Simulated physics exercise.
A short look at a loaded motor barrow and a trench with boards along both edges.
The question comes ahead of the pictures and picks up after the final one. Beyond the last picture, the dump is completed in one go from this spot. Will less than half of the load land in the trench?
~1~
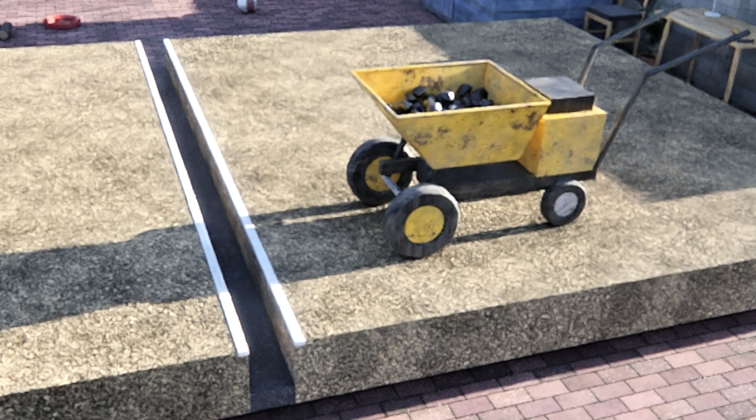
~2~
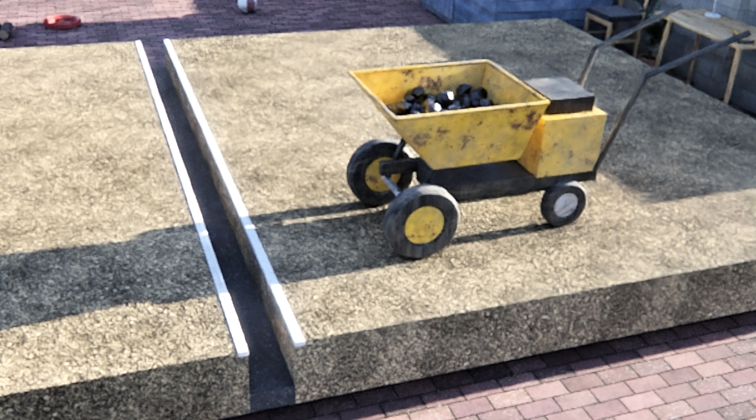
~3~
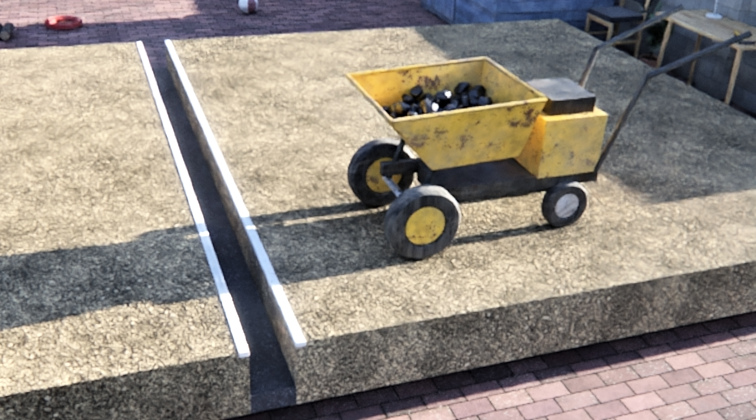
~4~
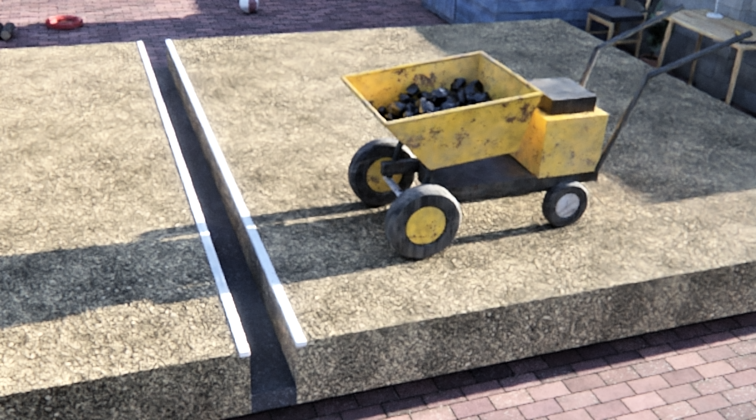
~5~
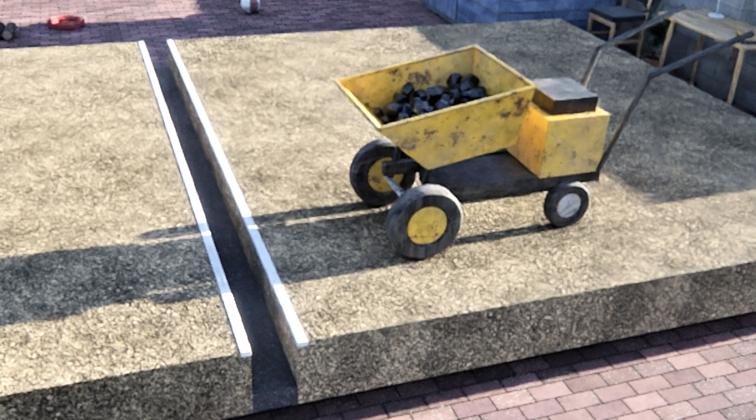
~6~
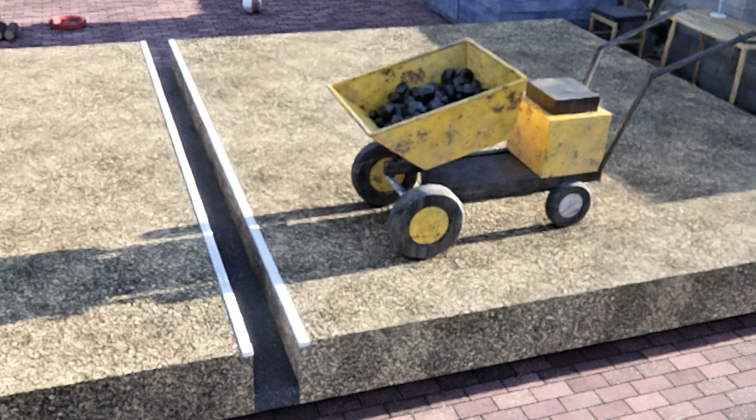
No, most of it does.
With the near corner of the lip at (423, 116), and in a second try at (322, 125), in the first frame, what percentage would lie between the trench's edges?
The first gives close to 40 per cent and the second 20 per cent.
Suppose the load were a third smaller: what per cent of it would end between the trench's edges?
Something like 70 in a hundred.
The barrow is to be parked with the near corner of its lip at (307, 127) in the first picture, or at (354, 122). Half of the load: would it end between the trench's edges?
For the first case I'd say a smaller fraction, and for the second case upwards of half.
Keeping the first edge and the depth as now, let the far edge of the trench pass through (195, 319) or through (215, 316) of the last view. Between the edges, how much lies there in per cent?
80 %, then 70 %.
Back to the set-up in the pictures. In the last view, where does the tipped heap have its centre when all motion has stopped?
Roughly at pixel (248, 268).
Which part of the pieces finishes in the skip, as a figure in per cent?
Estimate: Some 0 %.
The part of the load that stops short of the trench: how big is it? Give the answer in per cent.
My estimate is around 30 percent.
Soon after the last picture, skip tipped steeply; all in the skip.
A little later, skip tipped steeply; nearly all in the skip; a stray few short of the trench; a stray few in or heaped over the trench.
Later still, skip tipped right over; about a quarter in the skip; about a quarter short of the trench; about half in or heaped over the trench; a stray few beyond it.
By the end, skip tipped right over; about a quarter short of the trench; about two thirds in or heaped over the trench; a stray few beyond it.
